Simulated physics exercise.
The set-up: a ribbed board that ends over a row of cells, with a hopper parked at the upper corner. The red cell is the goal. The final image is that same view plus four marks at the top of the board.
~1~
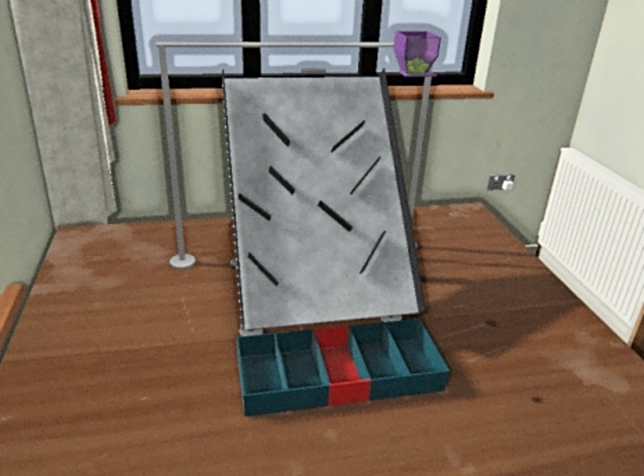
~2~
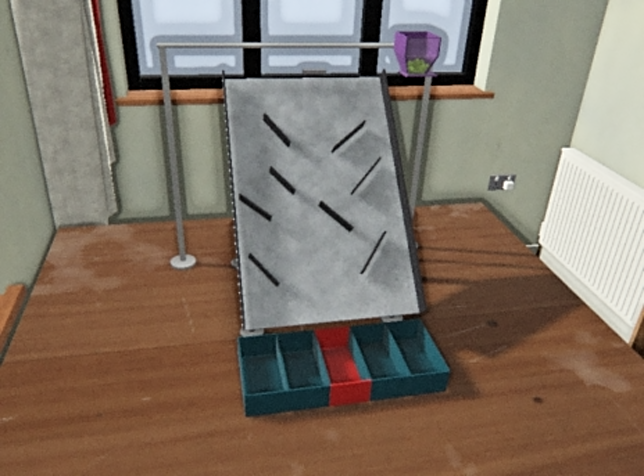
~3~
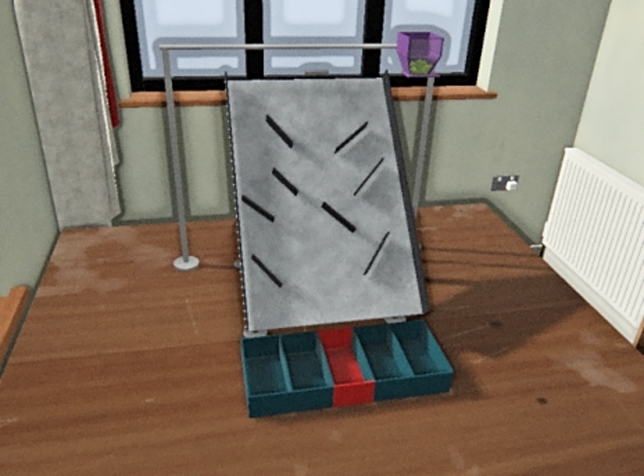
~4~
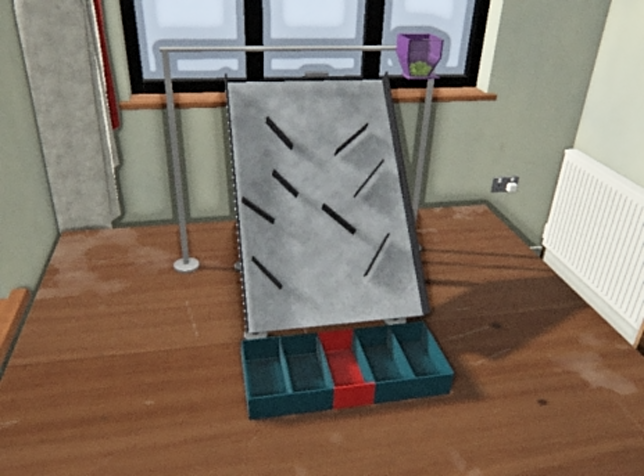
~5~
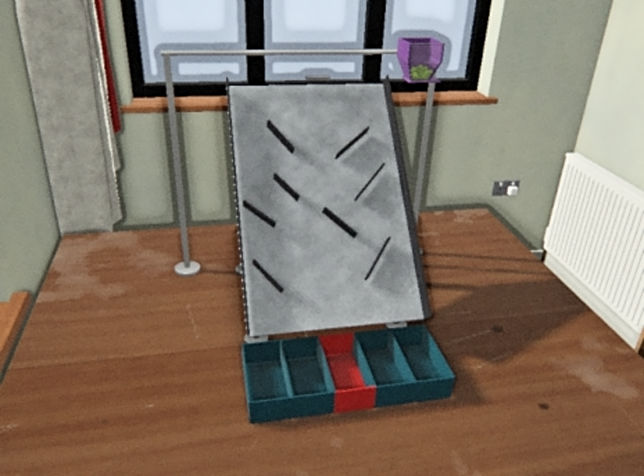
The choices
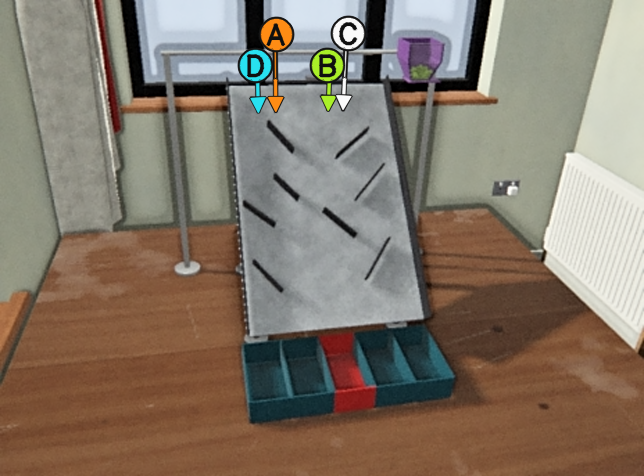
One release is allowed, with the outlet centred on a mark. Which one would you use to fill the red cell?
The answer is mark A.
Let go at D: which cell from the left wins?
The third from the left.
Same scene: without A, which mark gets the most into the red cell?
Mark D.
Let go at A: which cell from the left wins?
The third from the left.
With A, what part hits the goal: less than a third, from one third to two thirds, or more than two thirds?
Mark A gives more than two thirds.
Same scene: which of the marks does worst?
C.
On the marked copy, mark A meets the board at (275, 106); mark B meets the board at (328, 105); mark C meets the board at (343, 104); mark D meets the board at (258, 107).
With A, the larger part in the red cell, about a tenth in other cells, just a few outside the box.
With B, roughly a third in the red cell, roughly half in other cells, about a tenth outside the box.
With C, roughly a quarter in the red cell, roughly two thirds in other cells, about a tenth outside the box.
With D, roughly half in the red cell, roughly a quarter in other cells, about a tenth held on the board, about a tenth outside the box.
